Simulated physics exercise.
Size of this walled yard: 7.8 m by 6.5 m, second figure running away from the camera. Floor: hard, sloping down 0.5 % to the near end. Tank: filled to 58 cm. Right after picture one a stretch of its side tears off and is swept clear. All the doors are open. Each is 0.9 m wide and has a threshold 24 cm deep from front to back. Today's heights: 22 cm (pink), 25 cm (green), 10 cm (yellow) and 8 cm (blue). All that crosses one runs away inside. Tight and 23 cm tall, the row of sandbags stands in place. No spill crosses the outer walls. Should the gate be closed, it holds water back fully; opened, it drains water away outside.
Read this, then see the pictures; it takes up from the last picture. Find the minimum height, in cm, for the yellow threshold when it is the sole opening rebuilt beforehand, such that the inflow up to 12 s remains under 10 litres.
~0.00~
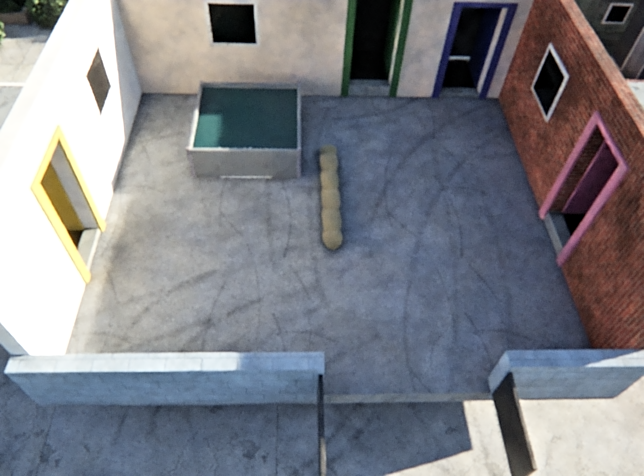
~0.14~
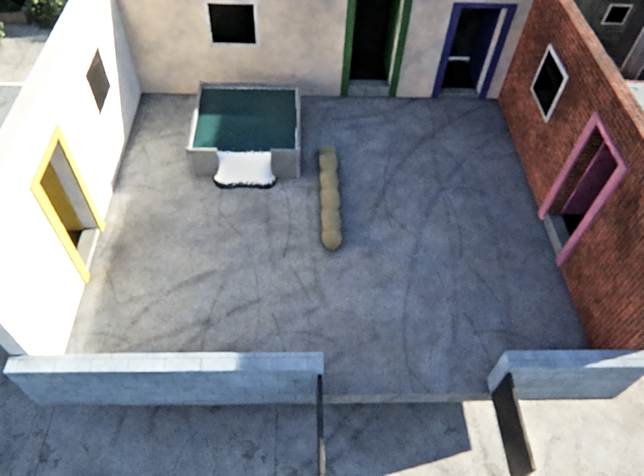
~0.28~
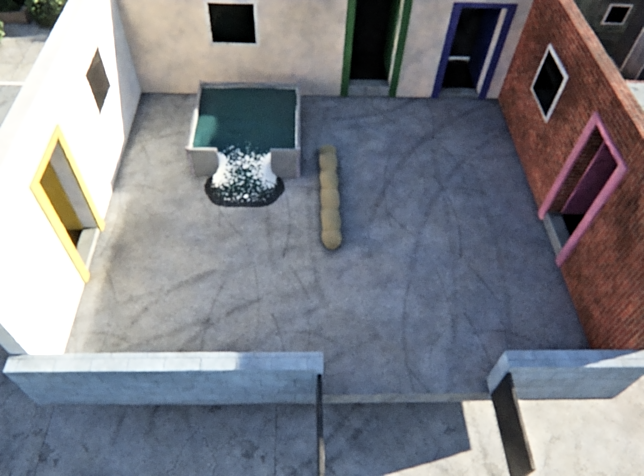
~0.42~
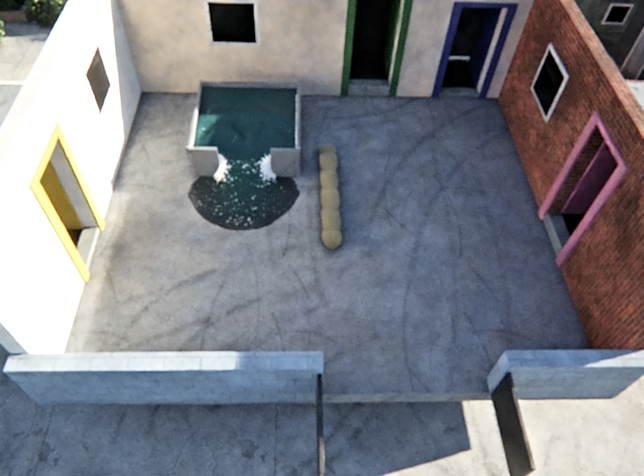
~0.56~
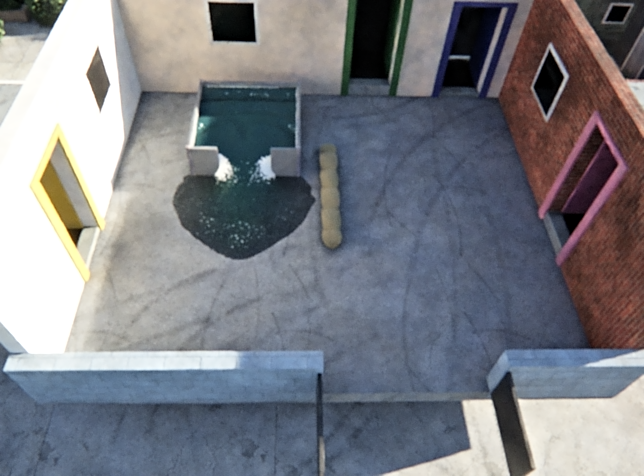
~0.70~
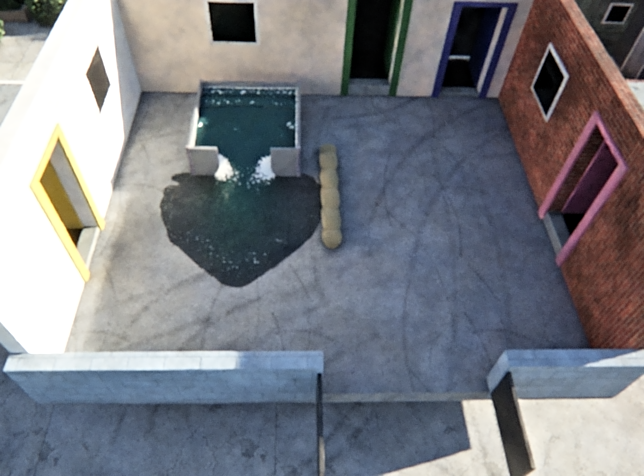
The minimum height is about 7.5 cm.
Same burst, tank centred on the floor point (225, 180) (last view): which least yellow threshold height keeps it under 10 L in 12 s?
It should be around 5.5 cm high.
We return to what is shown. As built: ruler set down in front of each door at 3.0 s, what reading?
Centimetres: Pink = 0, green = 0, yellow = 6, blue = 0.
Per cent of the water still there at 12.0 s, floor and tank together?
About 76 %.
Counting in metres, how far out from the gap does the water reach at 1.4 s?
Front distance: Approx. 4.2 m.
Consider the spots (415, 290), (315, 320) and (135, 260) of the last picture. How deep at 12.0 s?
That's 2, 5 and 5 cm, in the order given.
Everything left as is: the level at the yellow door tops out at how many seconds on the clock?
The depth peaks at about 5.0 seconds.
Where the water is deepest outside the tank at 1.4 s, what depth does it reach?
Roughly 29 cm.
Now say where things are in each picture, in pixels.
The first picture shows the tank at (248, 118) is whole and still, 58 cm deep; the yellow door at (74, 213) is dry.
In the second picture, the gap is at (246, 168), the front 0.3 m out at (220, 185); the back of the tank holds 58 cm.
In the third picture, water pours out at (246, 168) and has run 0.7 m, to (228, 204); about 9 cm deep outside, 58 cm at the back.
In the fourth picture, the front is at (236, 227), 1.3 m from the gap at (246, 168); 1.7 m2 of floor is wet, 58 cm left at the back.
In the fifth picture, water pours out at (246, 167) and has run 1.9 m, to (233, 254); about 5 cm deep outside, 54 cm at the back.
In the sixth picture, the gap is at (246, 166), the front 2.4 m out at (230, 281); the back of the tank holds 49 cm; 1.3 m in a straight line remain to the yellow door at (73, 211).
After 1.4 s water covers 25 % of the floor, deepest (29 cm) near (243, 183); it has not reached the yellow door.
After 3.0 s water covers 35 % of the floor, deepest (26 cm) near (69, 379); 6 cm at the yellow door, 0 litres in over its 10 cm threshold.
After 12.0 s water covers 70 % of the floor, deepest (7 cm) near (56, 379); 5 cm at the yellow door, 1 litre in over its 10 cm threshold.
At the yellow door as built, the water arrived by 1.8 s and peaked near 10 cm at 5.2 s.
With a threshold of 6 cm, 26 litres would have come in within the 12 s; with 9.5 cm, 1 litre. So under 10 litres takes about 7.5 cm.
